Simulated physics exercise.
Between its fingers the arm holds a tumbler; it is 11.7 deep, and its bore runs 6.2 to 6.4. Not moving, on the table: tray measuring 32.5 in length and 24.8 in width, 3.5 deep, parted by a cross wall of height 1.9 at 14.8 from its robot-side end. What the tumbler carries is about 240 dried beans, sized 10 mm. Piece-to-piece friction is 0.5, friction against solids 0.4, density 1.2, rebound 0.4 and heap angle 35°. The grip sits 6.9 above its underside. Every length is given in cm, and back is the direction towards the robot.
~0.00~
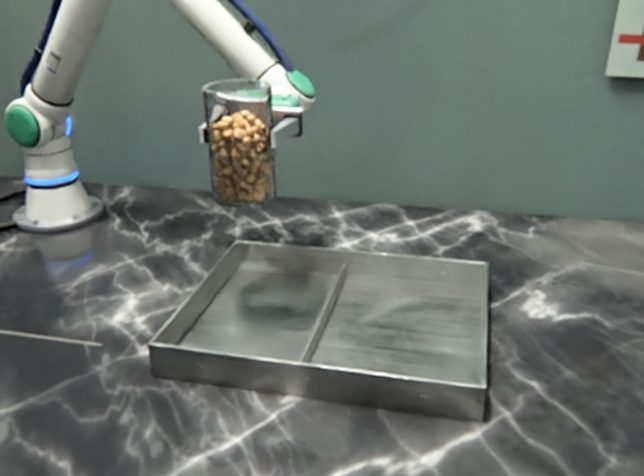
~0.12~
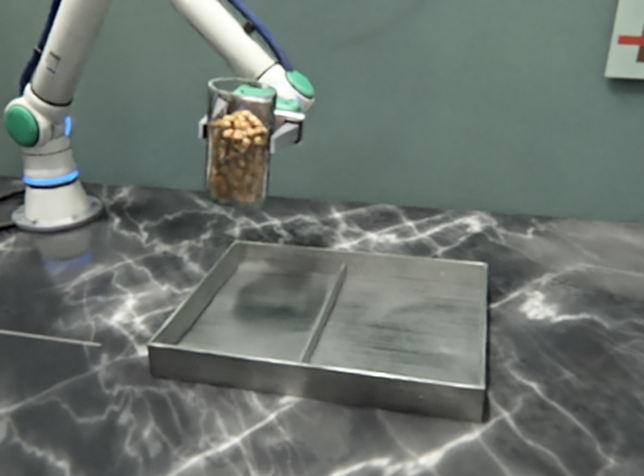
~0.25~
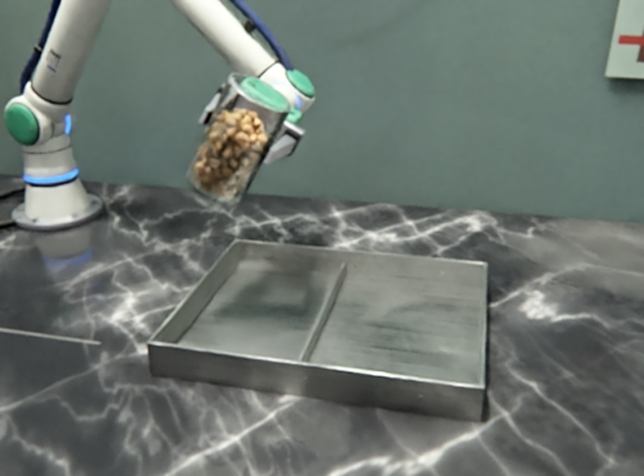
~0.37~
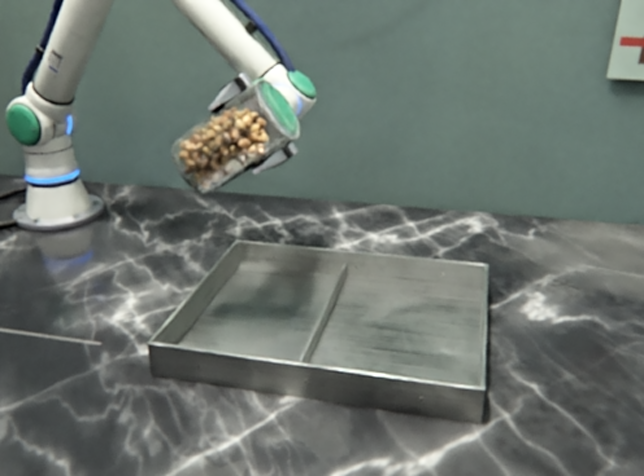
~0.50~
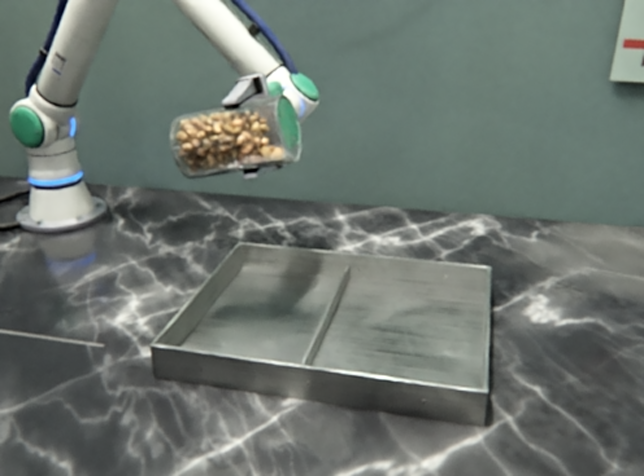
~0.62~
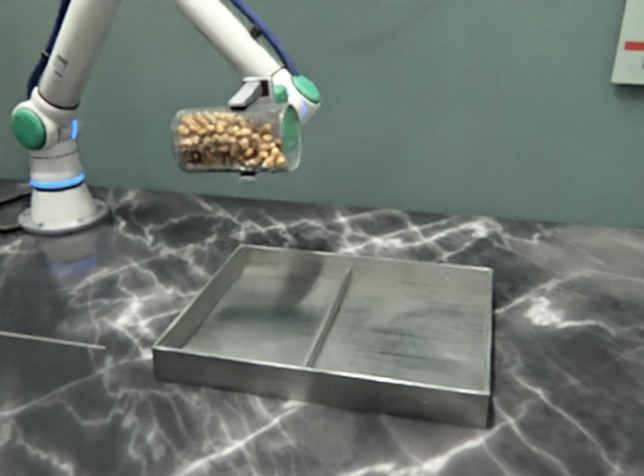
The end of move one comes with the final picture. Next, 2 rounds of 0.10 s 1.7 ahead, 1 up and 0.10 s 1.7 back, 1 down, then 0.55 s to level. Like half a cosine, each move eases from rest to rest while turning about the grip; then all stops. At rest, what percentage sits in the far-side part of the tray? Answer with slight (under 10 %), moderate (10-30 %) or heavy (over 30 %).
Moderate.
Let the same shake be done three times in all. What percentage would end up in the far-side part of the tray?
Near 25 per cent.
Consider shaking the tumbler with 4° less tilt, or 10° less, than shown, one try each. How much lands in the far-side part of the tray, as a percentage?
It would be around 10 and 0 per cent.
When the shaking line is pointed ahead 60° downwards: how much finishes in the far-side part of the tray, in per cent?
About 0 per cent.
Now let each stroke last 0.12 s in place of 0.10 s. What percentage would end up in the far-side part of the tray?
In that case it would be near 5 percent.
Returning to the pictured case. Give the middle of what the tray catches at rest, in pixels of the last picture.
Centre estimate: Around (349, 329).
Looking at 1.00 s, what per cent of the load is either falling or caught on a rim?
Estimated fraction: Near 6 %.
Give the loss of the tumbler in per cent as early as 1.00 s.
About 10 per cent.
By 1.00 s, tilted 85° forward, highest piece 24 above the table; 219 in the tumbler, 6 in the far-side part, 3 in the robot-side part, 14 in flight or on a rim.
By 1.38 s, tilted 23° forward, highest piece 25 above the table; 193 in the tumbler, 36 in the far-side part, 12 in the robot-side part, 1 in flight or on a rim.
By 1.77 s, level, highest piece 24 above the table; 193 in the tumbler, 37 in the far-side part, 12 in the robot-side part.
By 2.82 s, level, highest piece 24 above the table; 193 in the tumbler, 37 in the far-side part, 12 in the robot-side part.
Final count, 193 in the tumbler, 37 in the far-side part, 12 in the robot-side part. That is 15 % in the far-side part of the tray.
